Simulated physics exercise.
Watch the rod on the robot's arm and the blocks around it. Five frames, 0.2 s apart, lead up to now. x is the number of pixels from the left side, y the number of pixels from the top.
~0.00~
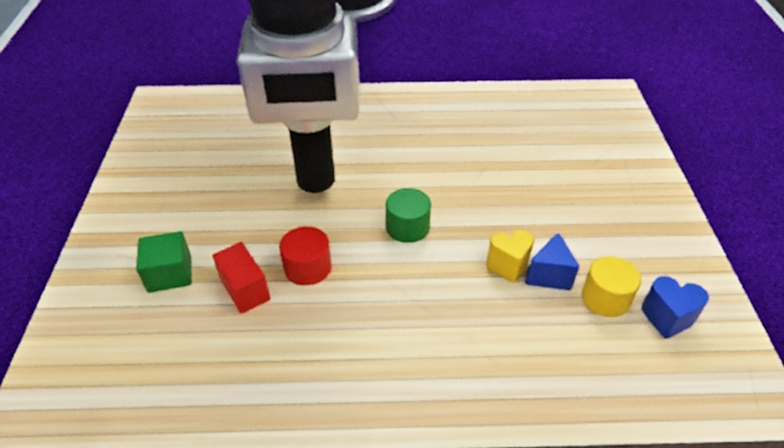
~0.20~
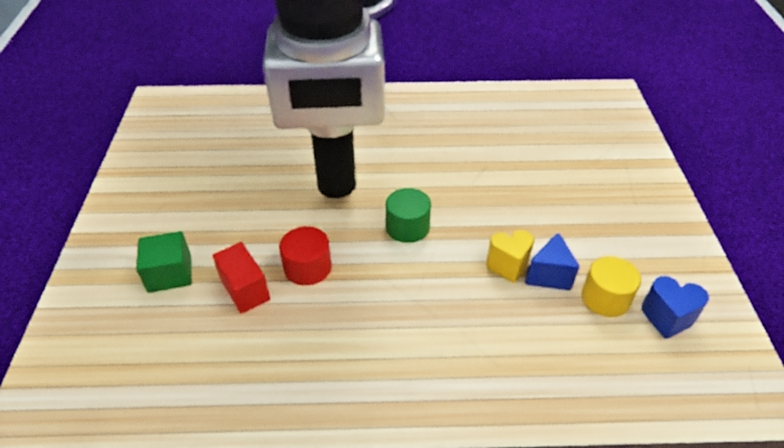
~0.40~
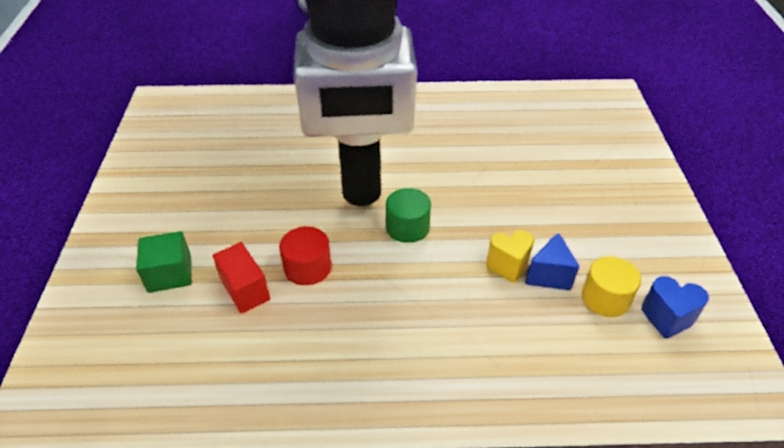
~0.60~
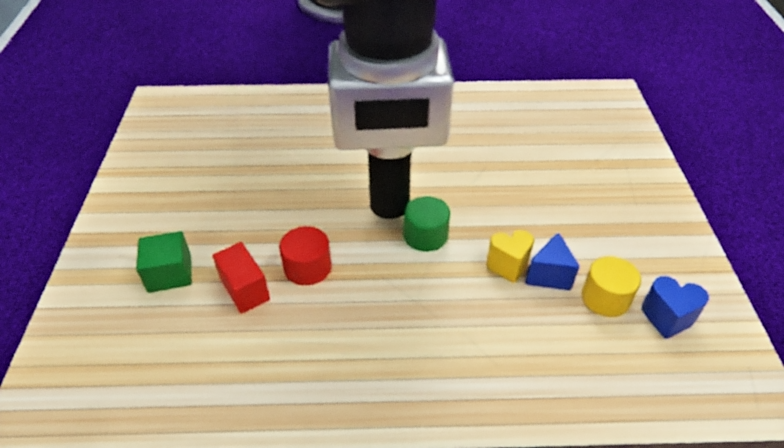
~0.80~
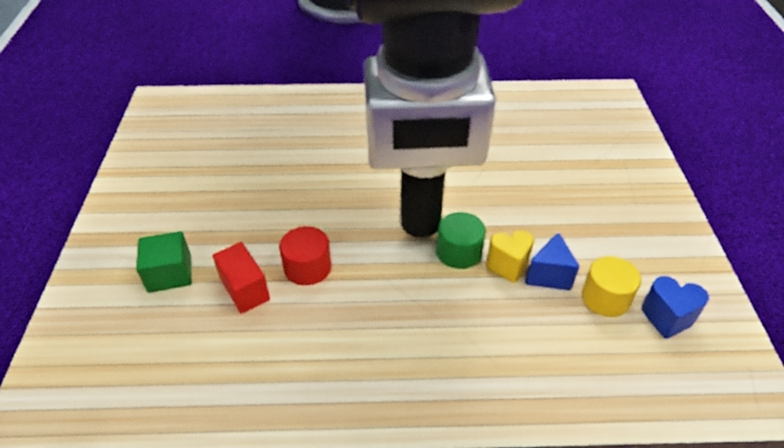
A robot arm's black rod moved right and slightly toward the viewer across a striped wooden board, then pushed the green cylinder up close to the yellow heart while the other blocks stayed still.
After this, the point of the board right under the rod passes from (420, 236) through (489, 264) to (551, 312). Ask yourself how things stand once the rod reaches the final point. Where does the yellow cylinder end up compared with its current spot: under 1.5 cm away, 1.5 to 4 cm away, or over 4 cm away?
The best fit is under 1.5 cm.
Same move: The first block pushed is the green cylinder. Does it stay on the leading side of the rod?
I predict the rod still has it in front.
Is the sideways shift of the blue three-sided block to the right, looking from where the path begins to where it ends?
Short answer: No.
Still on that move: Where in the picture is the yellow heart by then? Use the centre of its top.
(608, 305)
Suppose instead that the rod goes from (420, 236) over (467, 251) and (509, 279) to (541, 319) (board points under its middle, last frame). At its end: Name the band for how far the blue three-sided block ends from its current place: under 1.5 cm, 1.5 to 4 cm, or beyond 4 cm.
Its final spot will lie 1.5 to 4 cm from the current one.
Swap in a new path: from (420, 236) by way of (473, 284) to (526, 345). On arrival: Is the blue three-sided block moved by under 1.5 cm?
No, that is not what happens.
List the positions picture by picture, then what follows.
Lower end of the rod (316, 180), tops of blocks, green cylinder (409, 202), yellow heart (514, 242), blue three-sided block (557, 252), yellow cylinder (616, 274), in the first picture.
Rod (337, 185), blocks as before, in the second picture.
Rod (362, 193), blocks as before, in the third picture.
Rod (390, 205), green cylinder (427, 211), in the fourth picture.
Rod (421, 223), green cylinder (462, 227), yellow heart (514, 242), blue three-sided block (557, 252), yellow cylinder (616, 274), in the fifth picture.
The first path, step by step. One third of the way, rod (470, 241); green cylinder (509, 254); yellow heart (555, 265), turned 35° anticlockwise; blue three-sided block (584, 257), turned 45° anticlockwise; yellow cylinder (630, 276).
Two thirds of the way, rod (513, 266); green cylinder (546, 288); yellow heart (589, 293), turned 75° anticlockwise; blue three-sided block (590, 257), turned 70° anticlockwise; yellow cylinder (630, 276).
At the end, rod (555, 300); green cylinder (580, 331); yellow heart (608, 305), turned 110° anticlockwise; blue three-sided block (590, 257), turned 70° anticlockwise; yellow cylinder (630, 276).
